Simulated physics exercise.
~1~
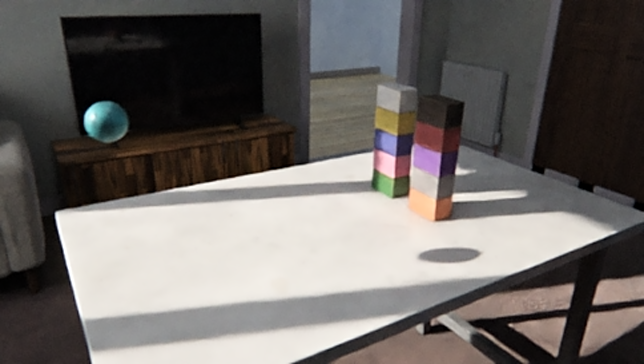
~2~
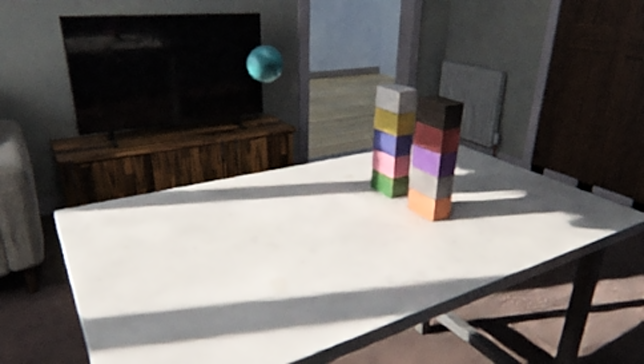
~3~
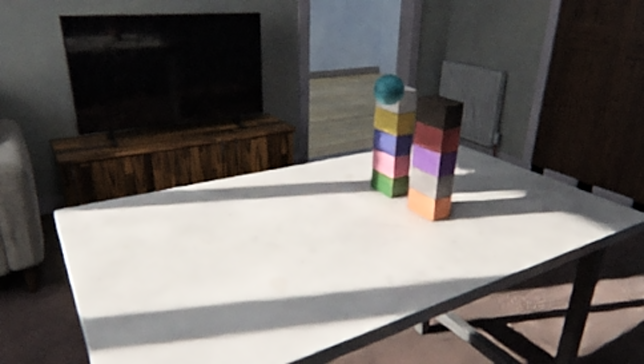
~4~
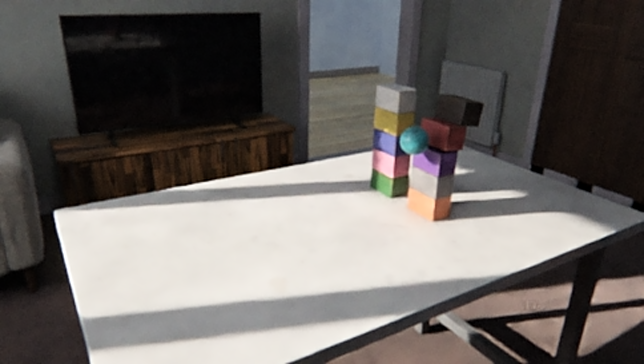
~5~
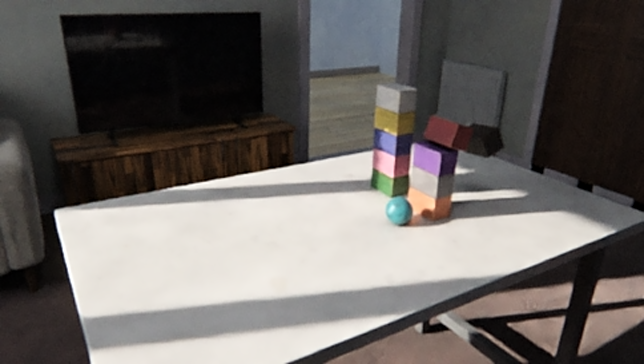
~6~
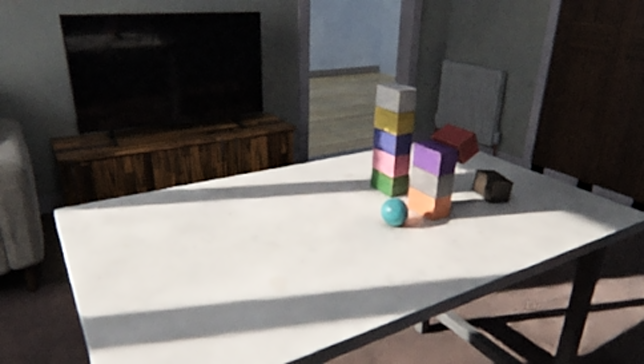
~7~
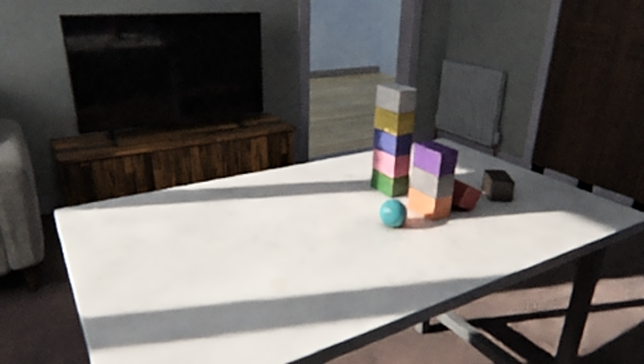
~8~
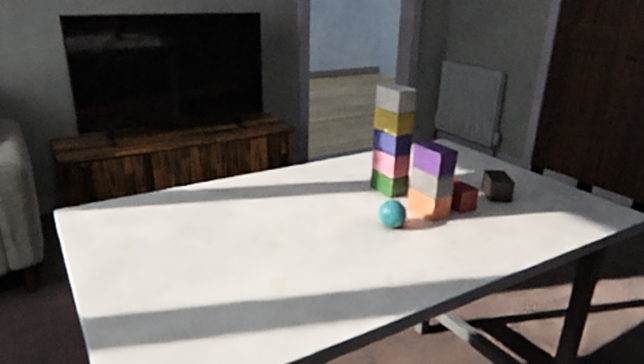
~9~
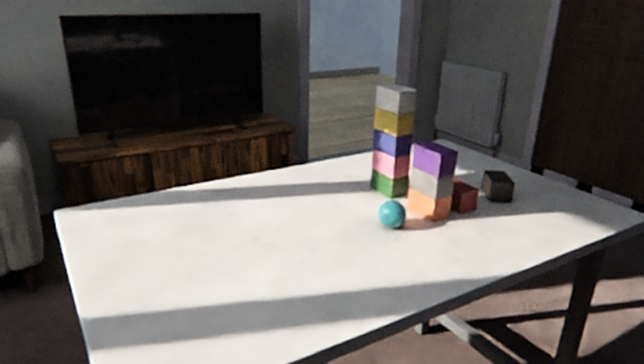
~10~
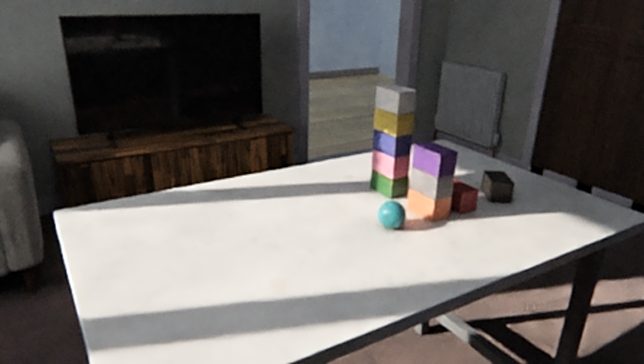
In a dim living room with a television on a wooden cabinet, two towers of five coloured blocks each stand side by side on a white table. A turquoise ball flies in from the left, passes in front of the television and drops between the towers, striking near the top of the right one. The black block slides off and falls to the right, and the red block tips after it. The ball drops to the table in front. The black and red blocks come to rest on the right, while the purple, grey and orange blocks and the whole white-topped tower stay standing.
